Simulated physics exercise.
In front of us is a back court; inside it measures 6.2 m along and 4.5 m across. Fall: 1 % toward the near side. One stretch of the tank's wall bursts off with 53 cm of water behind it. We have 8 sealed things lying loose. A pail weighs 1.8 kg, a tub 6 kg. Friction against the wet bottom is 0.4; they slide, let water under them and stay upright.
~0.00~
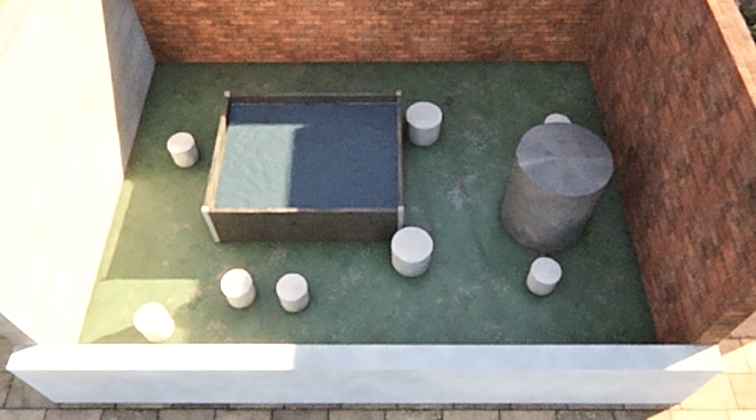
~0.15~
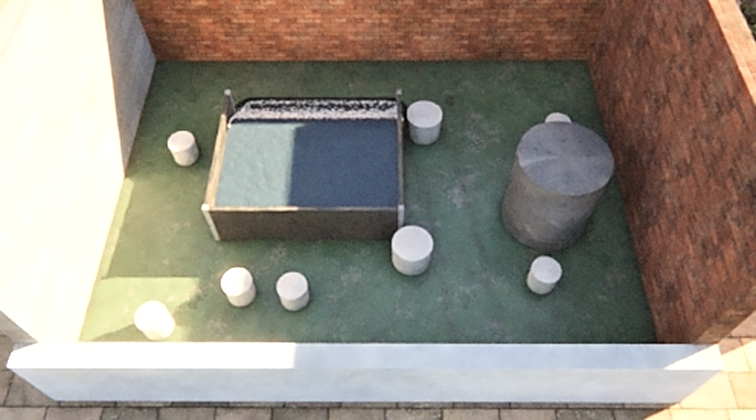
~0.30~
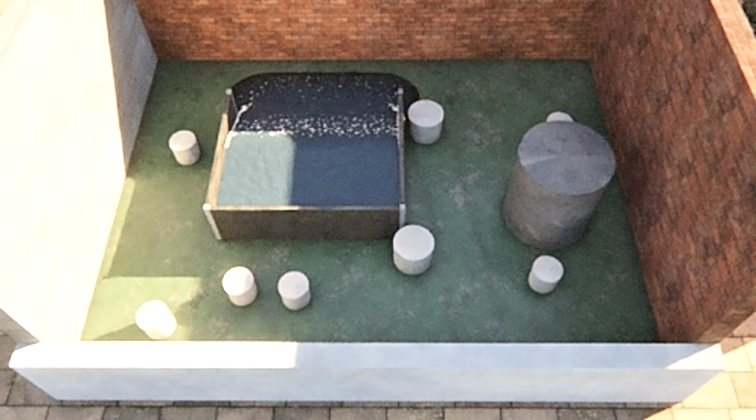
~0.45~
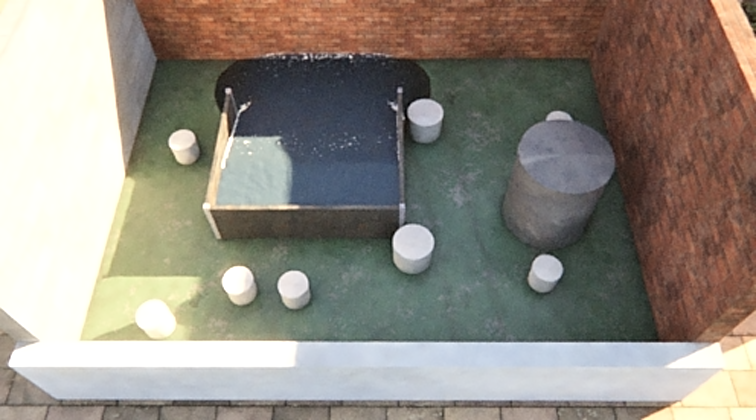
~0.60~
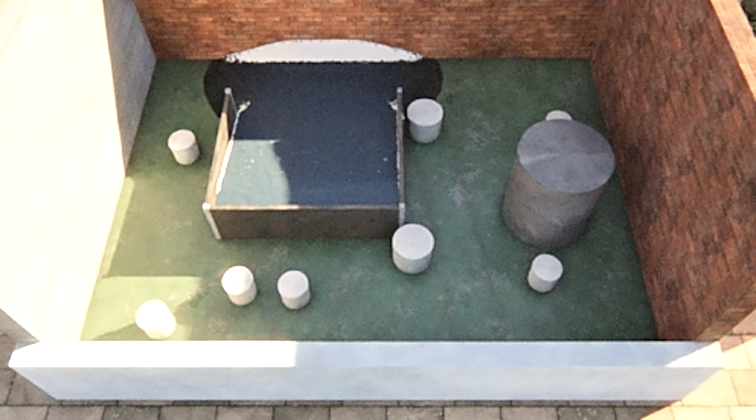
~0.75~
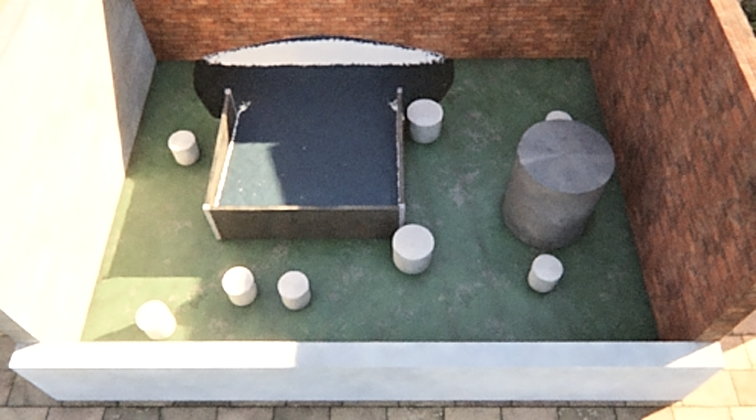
The clip opens on a walled court with a green floor, where a rectangular tank of water stands among pale cylinders and one large gray cylinder. The tank's back side gives way, and water pours out toward the brick wall, spreading sideways in a dark, foam-edged pool while the cylinders stay put.
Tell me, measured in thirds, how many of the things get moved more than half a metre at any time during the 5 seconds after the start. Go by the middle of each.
That would be between one and two thirds of them.
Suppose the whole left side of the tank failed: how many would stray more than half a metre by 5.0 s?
Result: 7 of them.
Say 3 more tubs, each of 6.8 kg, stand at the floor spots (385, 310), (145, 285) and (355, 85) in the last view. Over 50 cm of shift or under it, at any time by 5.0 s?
In that order: Less, over, more.
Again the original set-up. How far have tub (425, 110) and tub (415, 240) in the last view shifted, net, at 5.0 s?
20 cm, then 0 cm.
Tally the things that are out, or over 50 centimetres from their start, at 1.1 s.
The count is 0.
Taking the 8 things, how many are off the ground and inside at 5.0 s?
The number is 4.
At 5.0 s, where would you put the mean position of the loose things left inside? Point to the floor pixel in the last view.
The centre sits near (383, 276).
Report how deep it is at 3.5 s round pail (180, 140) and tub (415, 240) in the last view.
About 5 and 0 cm.
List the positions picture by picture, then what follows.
In the first picture, a pail at (546, 270), on the bottom; a tub at (424, 115), on the bottom; 3.7 m2 under water; 0 of 8 have shifted.
In the second picture, a pail at (546, 269) rests on the ground; a tub at (424, 114) rests on the ground; 4.7 m2 under water; 0 of 8 have shifted.
In the third picture, a pail at (548, 269), on the bottom; a tub at (426, 113) rests on the ground; water covers 5.8 m2; 0 of 8 have shifted.
In the fourth picture, a pail at (548, 268), on the bottom; a tub at (425, 112) rests on the ground; 7.0 m2 under water; 0 of 8 have shifted.
In the fifth picture, a pail at (547, 267), on the bottom; a tub at (425, 112) rests on the ground; 7.4 m2 under water; 0 of 8 have shifted.
In the sixth picture, a pail at (548, 268), on the bottom; a tub at (425, 112) rests on the ground; 7.7 m2 under water; 0 of 8 have shifted.
After 1.1 s 0 of 8 are over 50 cm from their spots; 0 afloat.
After 2.2 s 0 of 8 are over 50 cm from their spots; 0 afloat.
After 3.5 s 2 of 8 are over 50 cm from their spots; 3 afloat.
After 5.0 s 3 of 8 are over 50 cm from their spots, and 3 have been at some point; 4 afloat.
